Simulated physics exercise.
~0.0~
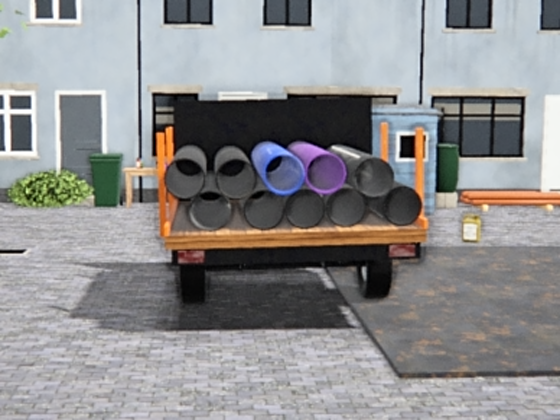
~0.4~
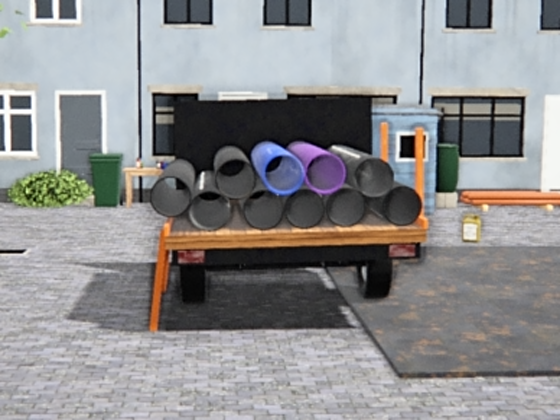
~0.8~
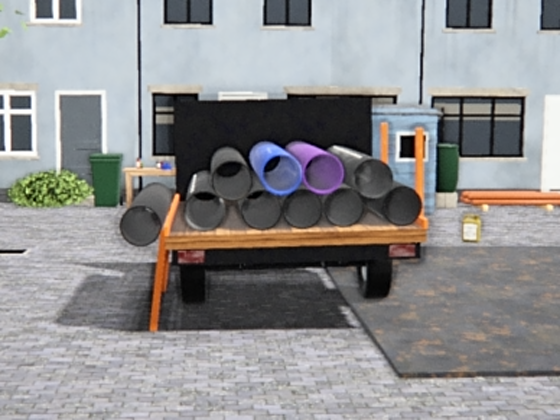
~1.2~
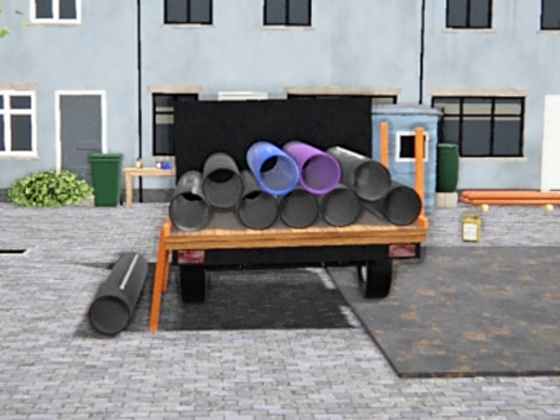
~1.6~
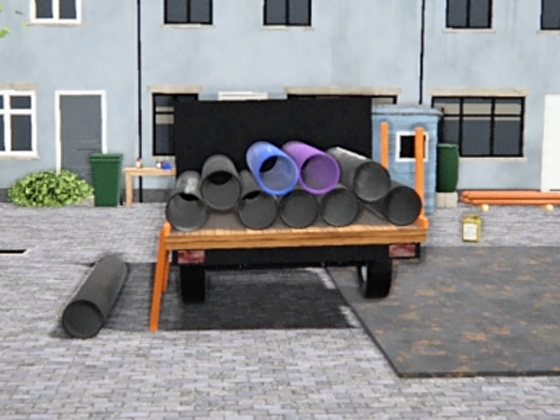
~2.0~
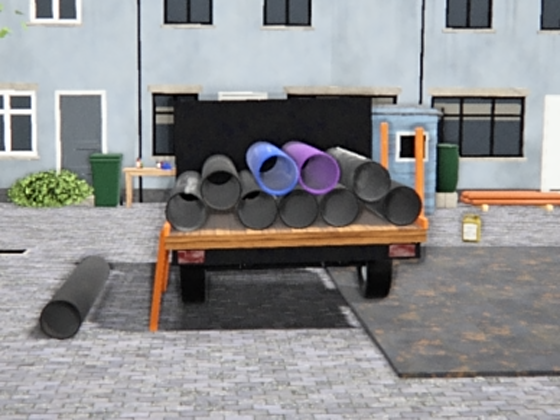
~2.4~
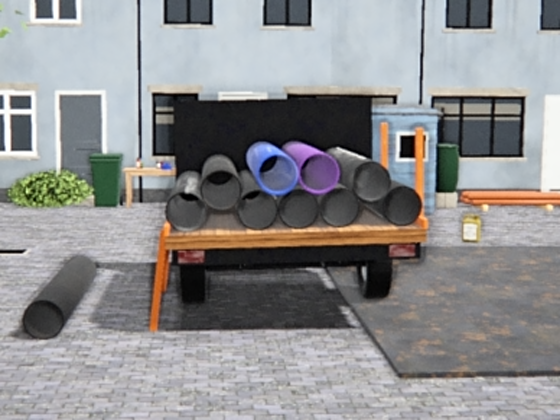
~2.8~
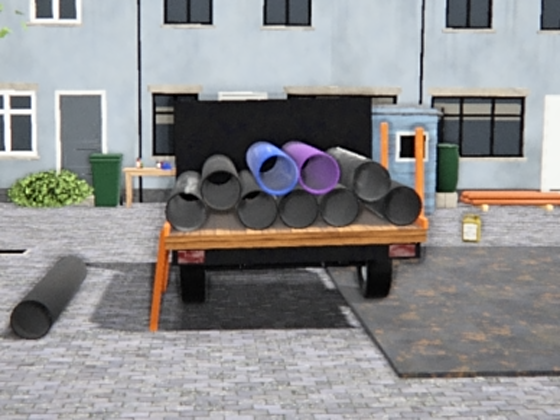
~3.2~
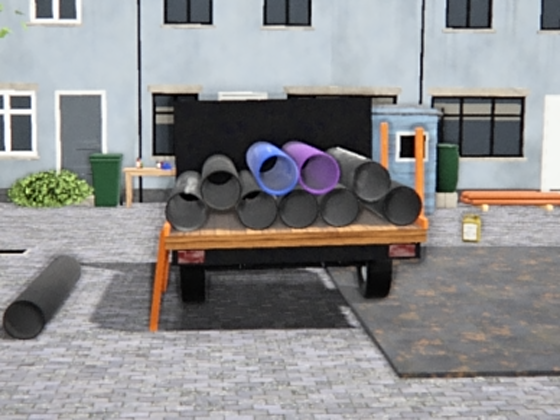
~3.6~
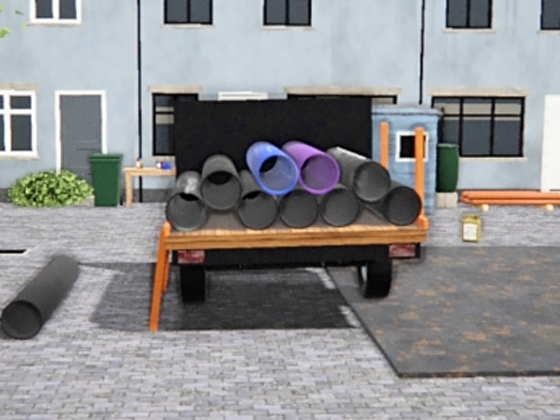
In a paved yard, the trailer's left posts drop and one dark pipe rolls off leftward onto the ground.
